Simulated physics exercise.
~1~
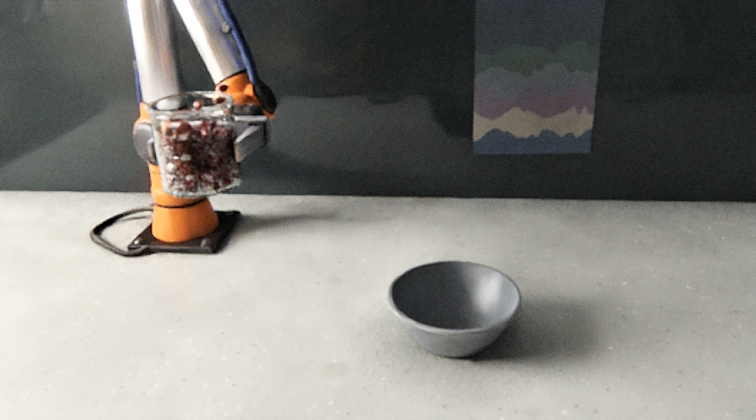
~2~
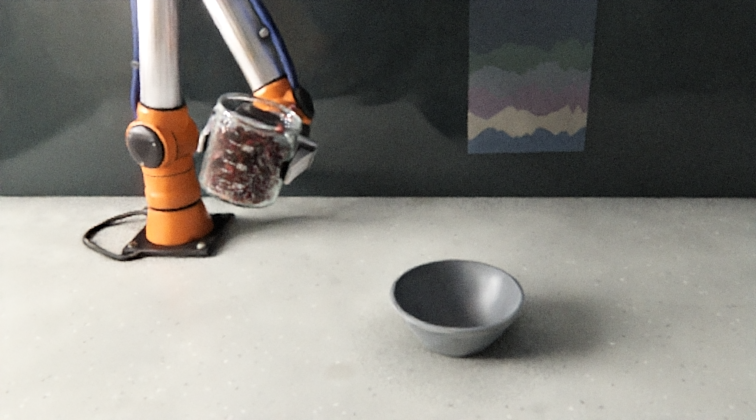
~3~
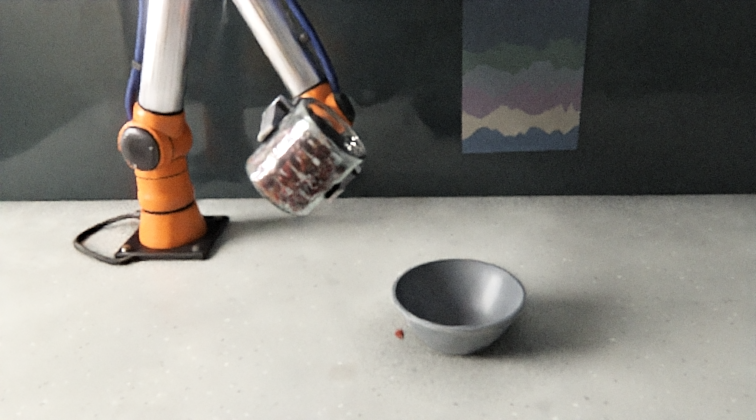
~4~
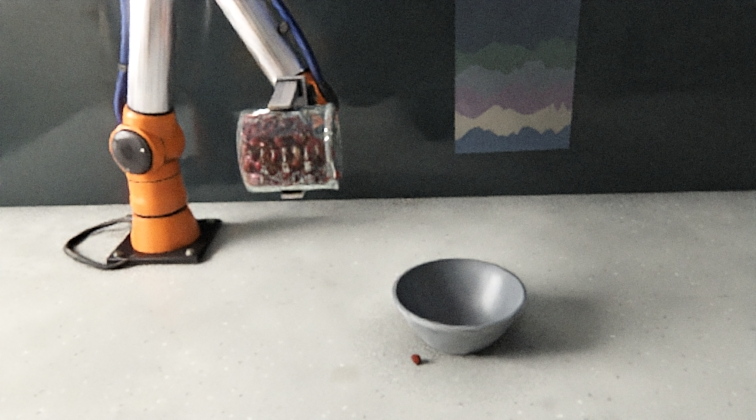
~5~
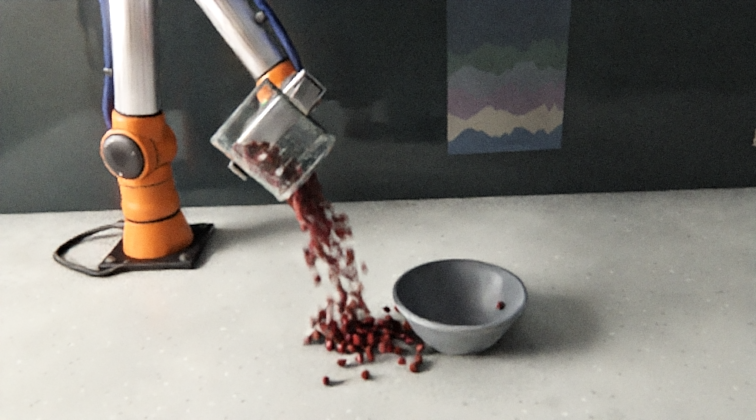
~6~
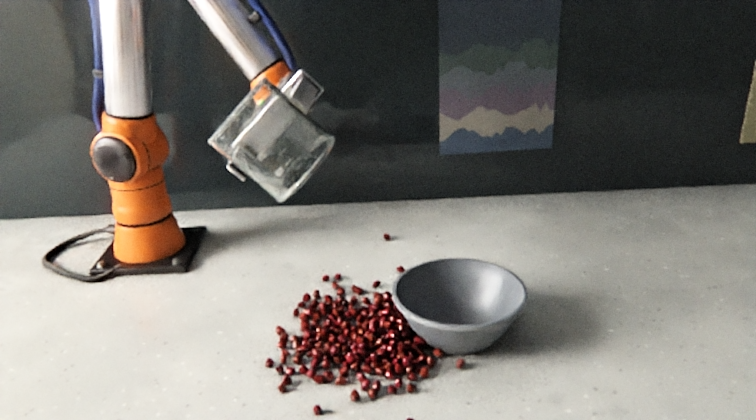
On a pale grey countertop, a robot arm tips a clear container, spilling dark red beans beside a grey bowl, left nearly empty.
